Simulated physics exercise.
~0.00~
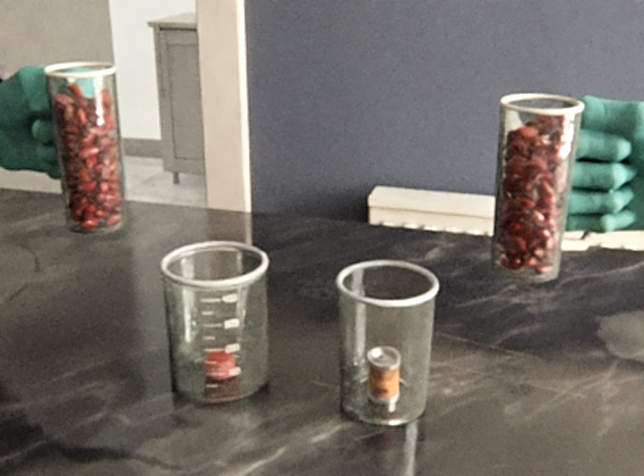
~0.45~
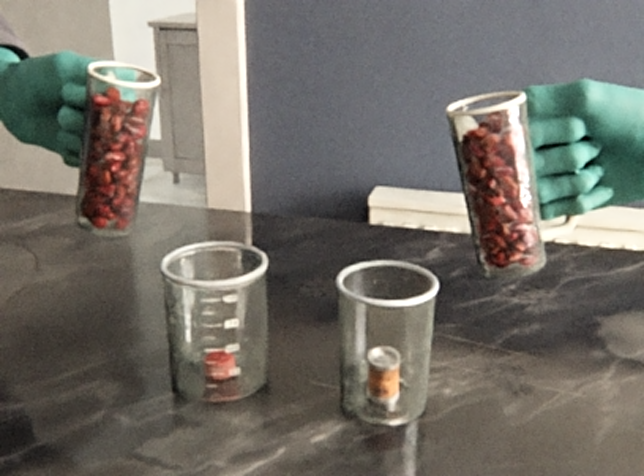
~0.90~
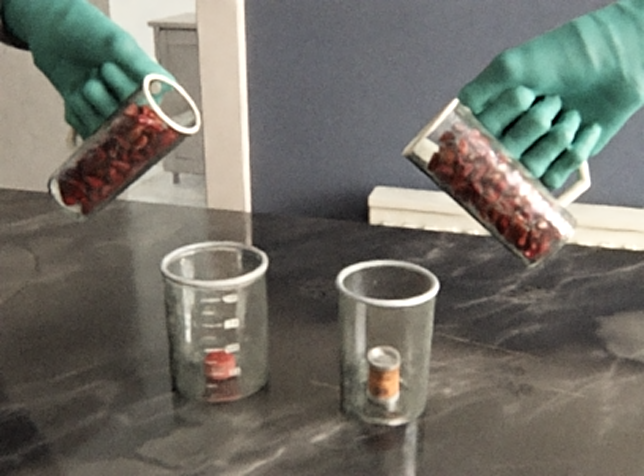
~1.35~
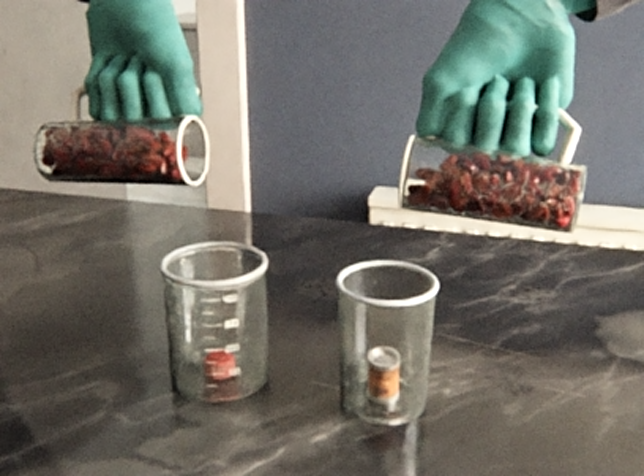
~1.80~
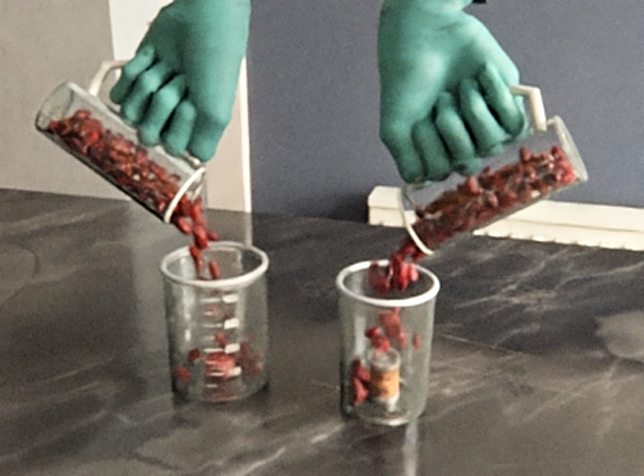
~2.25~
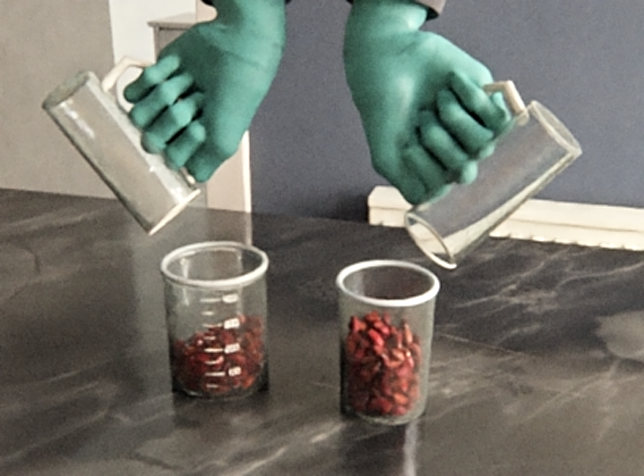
On a dark, marbled tabletop, two clear containers stand side by side, each with a small upright object in the middle, while green-gloved hands hold tall glass cups full of red, bean-like pieces above and beyond them. The hands bring the cups inward and tilt them until both lie on their sides, with nothing spilling yet. They then tip the cups further, and the red pieces tumble into both containers around the objects. Finally, both cups hang tilted and empty, the left container about a third full and the right about half full, with both objects buried and nothing spilled beside them.
